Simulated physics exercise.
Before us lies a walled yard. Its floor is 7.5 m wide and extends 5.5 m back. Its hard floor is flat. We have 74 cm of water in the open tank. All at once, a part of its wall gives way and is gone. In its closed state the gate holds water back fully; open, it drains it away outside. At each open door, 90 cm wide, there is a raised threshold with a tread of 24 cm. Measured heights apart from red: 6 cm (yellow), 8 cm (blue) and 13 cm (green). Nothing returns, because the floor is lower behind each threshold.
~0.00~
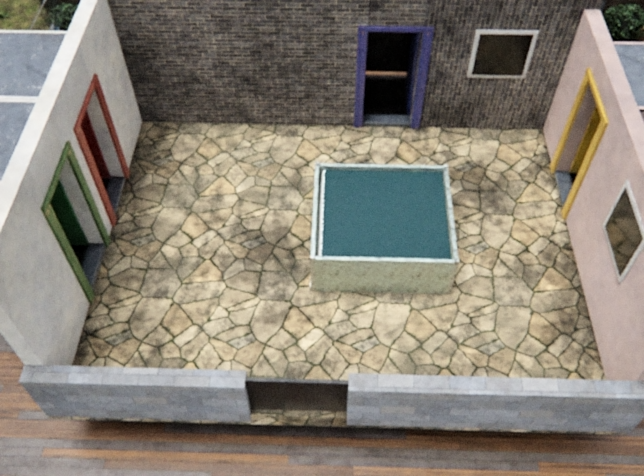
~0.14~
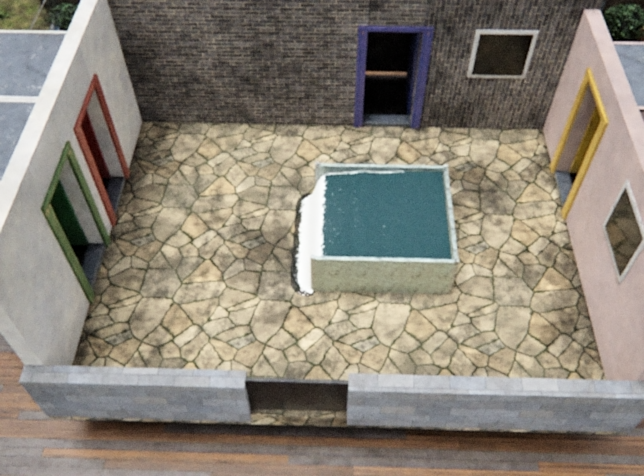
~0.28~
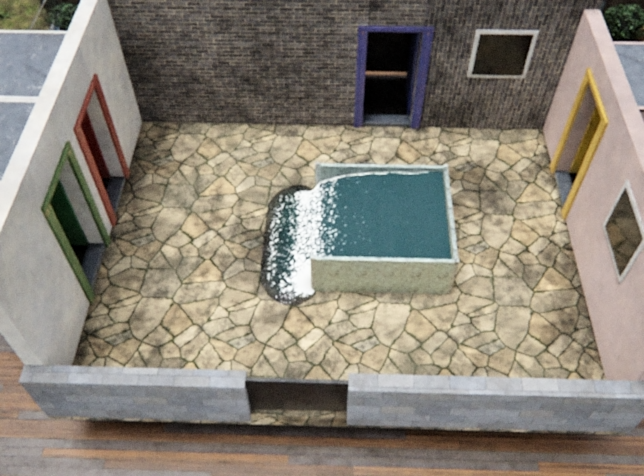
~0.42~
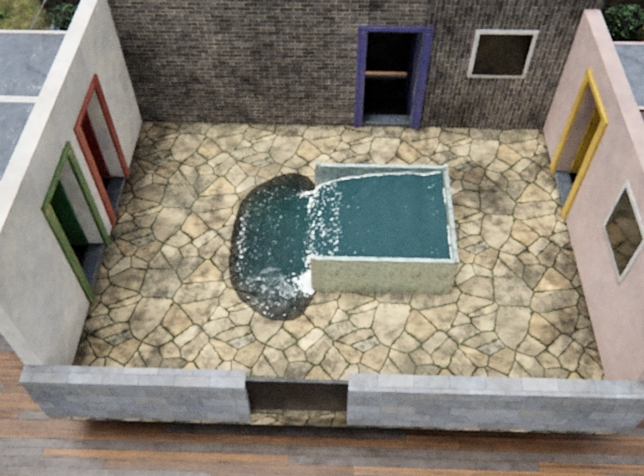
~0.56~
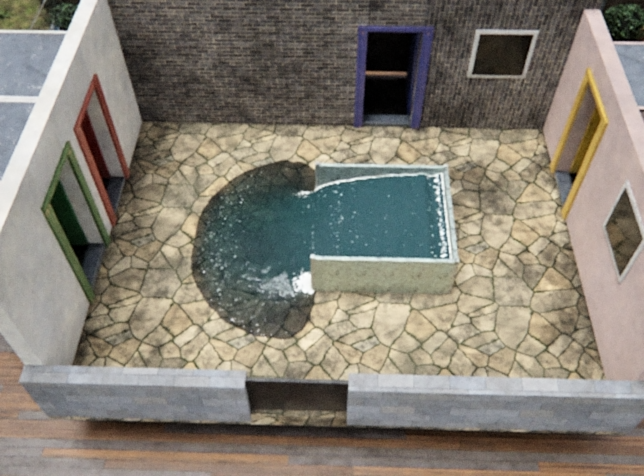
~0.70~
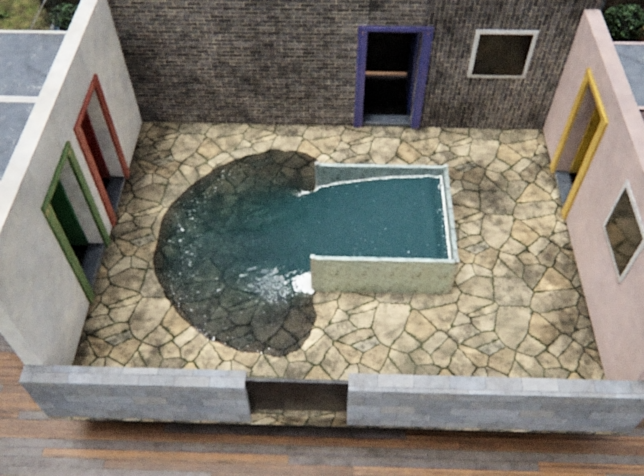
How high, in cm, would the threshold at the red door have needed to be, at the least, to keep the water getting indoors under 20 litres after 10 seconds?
About 26 cm.
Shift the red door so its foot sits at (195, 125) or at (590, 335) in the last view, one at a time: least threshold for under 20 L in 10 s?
Minimums: About 19 cm and 7.0 cm.
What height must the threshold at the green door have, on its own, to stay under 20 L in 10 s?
Green door, minimum about 27 cm.
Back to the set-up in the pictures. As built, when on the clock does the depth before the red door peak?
The depth peaks at about 2.2 seconds.
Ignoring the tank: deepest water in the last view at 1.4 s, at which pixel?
Look close to (110, 238).
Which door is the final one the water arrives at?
Last in order comes the yellow door.
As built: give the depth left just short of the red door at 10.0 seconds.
Roughly 5.5 cm deep.
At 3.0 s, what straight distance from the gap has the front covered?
The front is some 4.4 m out.
After 1.4 s water covers 40 % of the floor, deepest (34 cm) near (110, 238); 19 cm at the red door, 30 litres in over its 8 cm threshold.
After 3.0 s water covers 45 % of the floor, deepest (30 cm) near (69, 381); 22 cm at the red door, 230 litres in over its 8 cm threshold.
After 10.0 s water covers 95 % of the floor, deepest (12 cm) near (540, 139); 6 cm at the red door, 328 litres in over its 8 cm threshold.
At the red door as built, the water arrived by 1.0 s and peaked near 29 cm at 2.2 s.
Run again over the same 10 s with other heights there, 39 litres in over 23.5 cm, 2 litres over 32 cm. The limit of 20 litres is kept from about 26 cm up.
